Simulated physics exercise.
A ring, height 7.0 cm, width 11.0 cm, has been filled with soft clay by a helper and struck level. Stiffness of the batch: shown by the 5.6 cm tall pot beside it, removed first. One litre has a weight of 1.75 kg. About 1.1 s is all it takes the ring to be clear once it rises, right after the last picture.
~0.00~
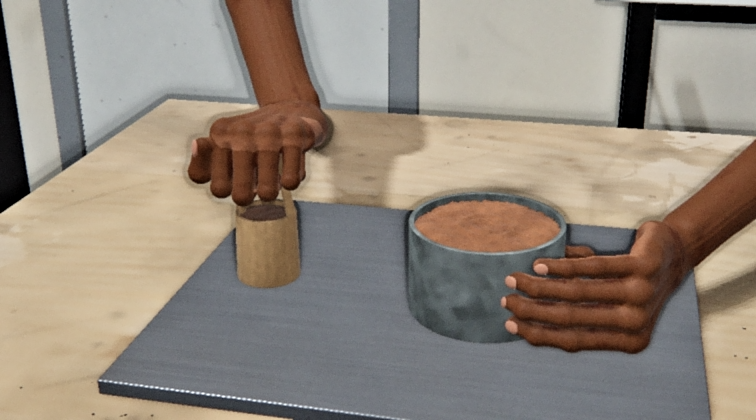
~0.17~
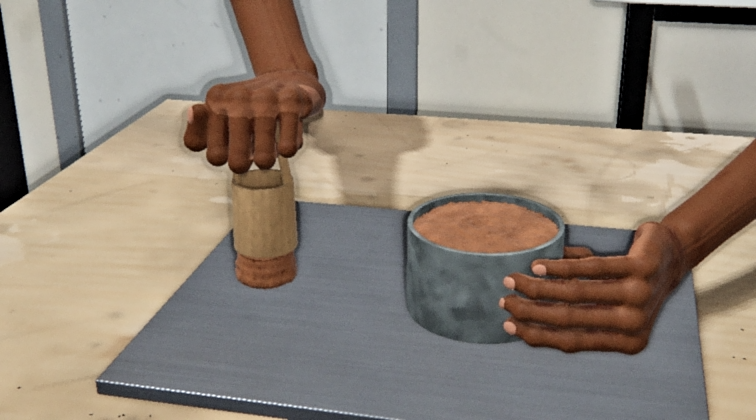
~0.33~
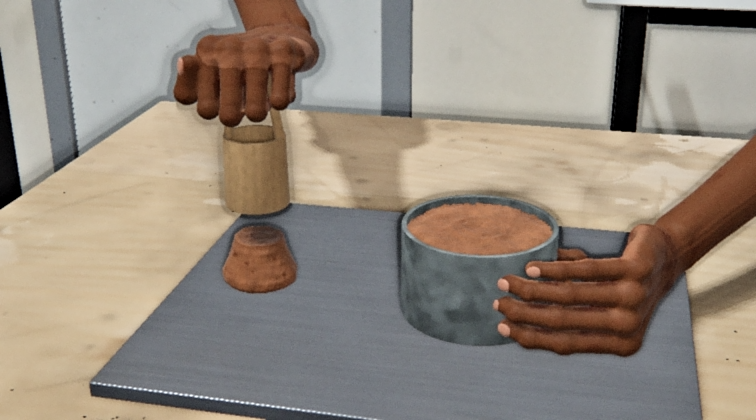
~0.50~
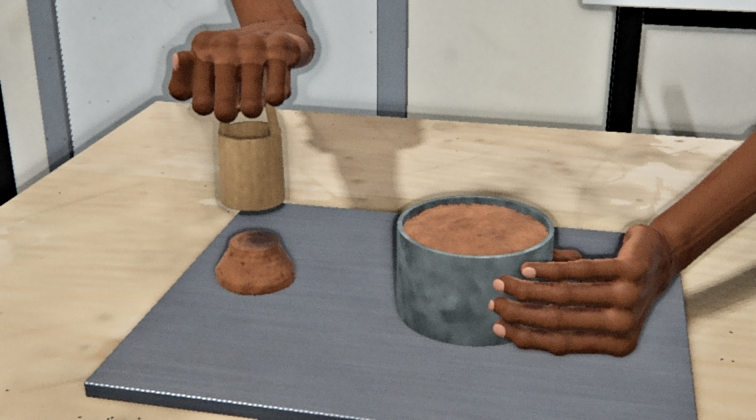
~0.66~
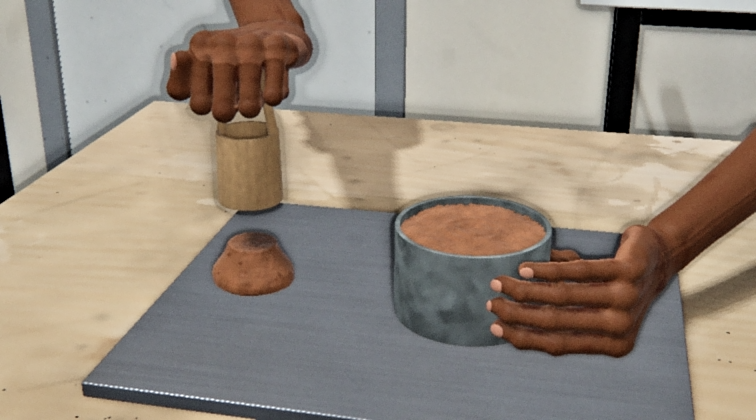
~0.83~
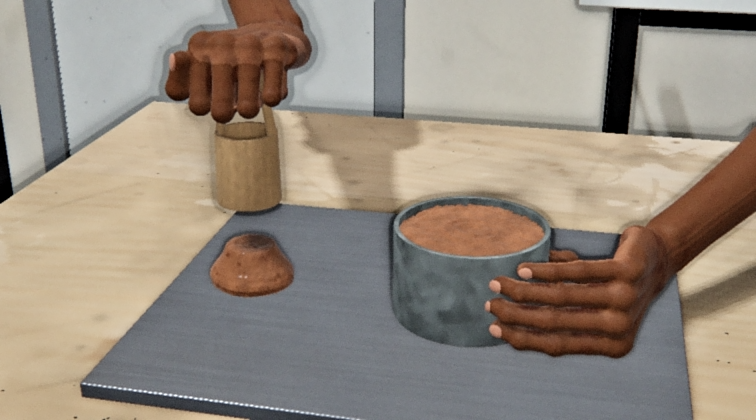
At first, a tan wooden pot stands on a gray board beside a wide gray ring filled level with reddish-brown clay, one hand over each. The left hand lifts the pot, uncovering a clay lump that slumps lower and wider, then barely changes, while the right hand stays against the unmoved ring.
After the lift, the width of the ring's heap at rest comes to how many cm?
17.3 cm.
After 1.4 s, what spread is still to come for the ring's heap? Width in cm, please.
Near 2.0 cm.
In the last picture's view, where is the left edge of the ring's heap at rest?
Near (357, 309).
After 1.1 s, the ring is up 1.6 cm; the soft clay has come down 0.1 cm to 6.9 cm and is 12 cm wide.
After 1.4 s, the ring is up 4.6 cm; the soft clay has come down 1.9 cm to 5.1 cm and is 15 cm wide.
After 1.7 s, the ring is up 7.5 cm; the soft clay has come down 2.6 cm to 4.4 cm and is 17 cm wide.
After 2.0 s, the ring is clear; the soft clay has come down 2.8 cm to 4.2 cm and is 17 cm wide.
After 2.8 s, at rest, the ring is clear; the soft clay has come down 2.9 cm to 4.1 cm and is 17 cm wide.
